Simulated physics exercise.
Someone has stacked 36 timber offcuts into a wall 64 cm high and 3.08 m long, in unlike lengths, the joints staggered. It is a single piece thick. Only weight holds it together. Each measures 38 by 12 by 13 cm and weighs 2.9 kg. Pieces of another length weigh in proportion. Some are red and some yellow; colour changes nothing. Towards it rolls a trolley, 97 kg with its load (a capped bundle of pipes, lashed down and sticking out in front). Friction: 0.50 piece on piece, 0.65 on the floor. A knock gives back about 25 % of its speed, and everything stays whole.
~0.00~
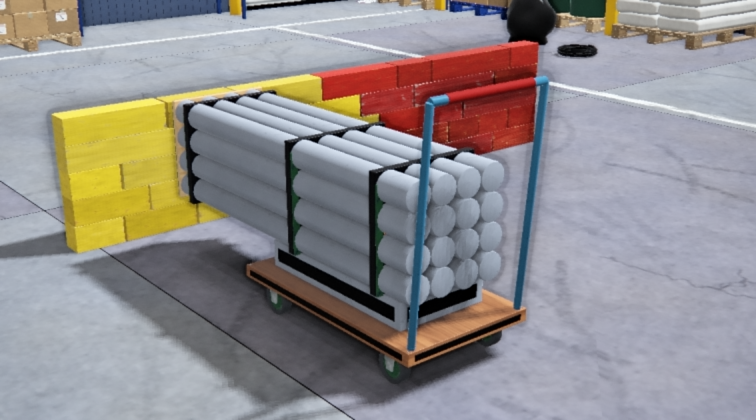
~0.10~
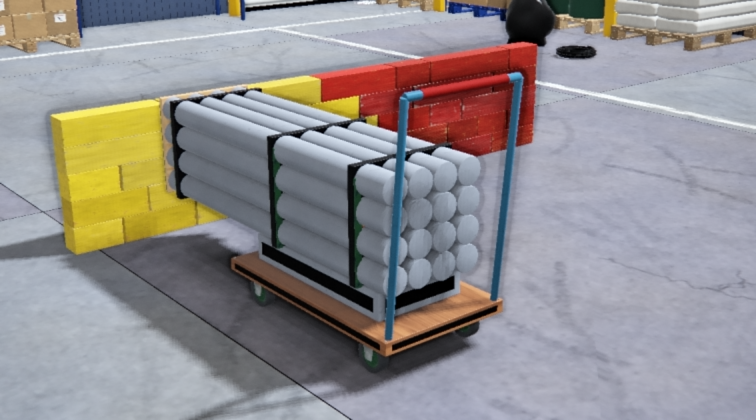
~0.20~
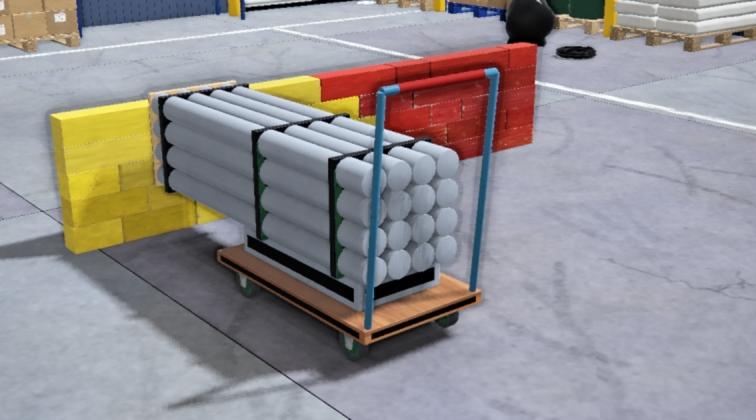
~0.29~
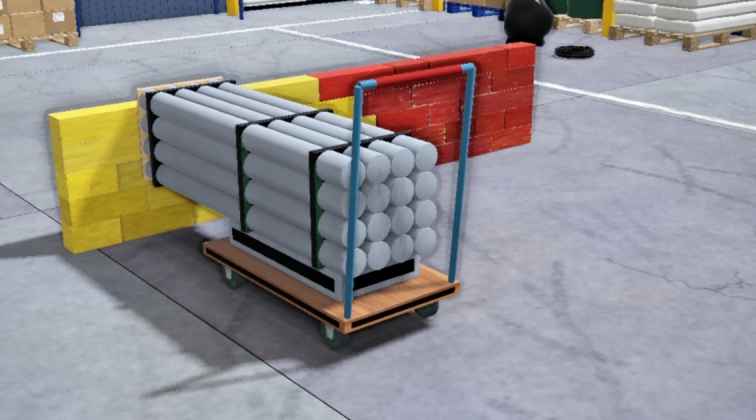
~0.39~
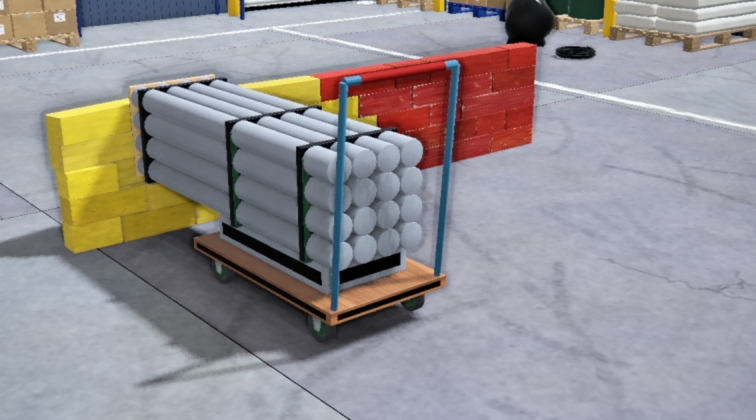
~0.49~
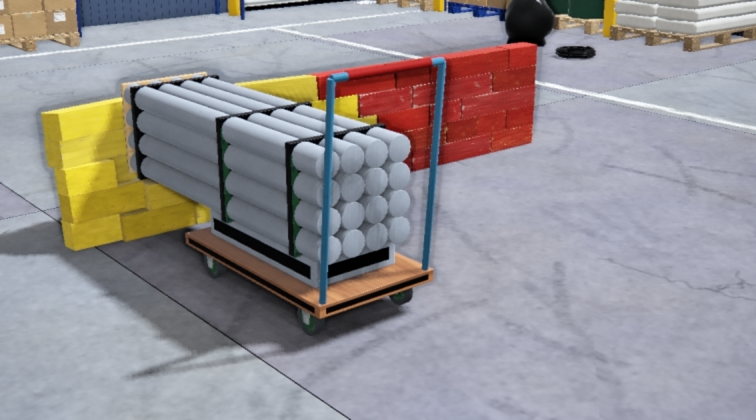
A flat trolley with blue uprights and a red handle, loaded with strapped grey pipes, stands on a grey warehouse floor, seen from slightly above by a still camera. Behind it, a low wall of staggered blocks runs yellow at left and red at right, with pallets beyond. The trolley rolls leftward and away, its capped load meets the yellow part, and some blocks there shift slightly.
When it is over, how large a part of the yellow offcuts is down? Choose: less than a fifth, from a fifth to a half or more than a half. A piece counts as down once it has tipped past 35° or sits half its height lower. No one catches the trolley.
Ending down: Over a half.
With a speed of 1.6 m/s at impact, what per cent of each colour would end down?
In that case red 0, yellow 50 per cent.
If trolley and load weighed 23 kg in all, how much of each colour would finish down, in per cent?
In that case red 0, yellow 50 per cent.
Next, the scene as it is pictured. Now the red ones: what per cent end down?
Red 0 per cent.
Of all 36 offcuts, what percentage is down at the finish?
Near 30 per cent.
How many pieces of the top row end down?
3 of them.
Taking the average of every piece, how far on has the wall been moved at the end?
Roughly 15 cm.
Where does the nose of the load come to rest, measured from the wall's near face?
About 80 cm past it.
After 0.58 s, load 20 cm past the wall's line, still rolling; none of the 19 yellow offcuts down (0 of 36 in all colours); top yellow offcut 18° from how it stood, 47 mm lower.
After 0.74 s, load 30 cm past the wall's line, still rolling; 7 of the 19 yellow offcuts down (7 of 36 in all colours); top yellow offcut 47° from how it stood, 24 cm lower.
After 0.96 s, load 43 cm past the wall's line, still rolling; 10 of the 19 yellow offcuts down (10 of 36 in all colours); top yellow offcut 6° from how it stood, 48 cm lower.
After 1.60 s, load 75 cm past the wall's line, still rolling; 10 of the 19 yellow offcuts down (10 of 36 in all colours); top yellow offcut on its side.
In the end (2.4 s), load 79 cm past the wall's line, stopped; 11 of the 19 yellow offcuts down (11 of 36 in all colours); top yellow offcut on its side; top red offcut unmoved. That is 58 per cent. From the last view, middles, top yellow offcut near (94, 176), top red offcut near (406, 73).
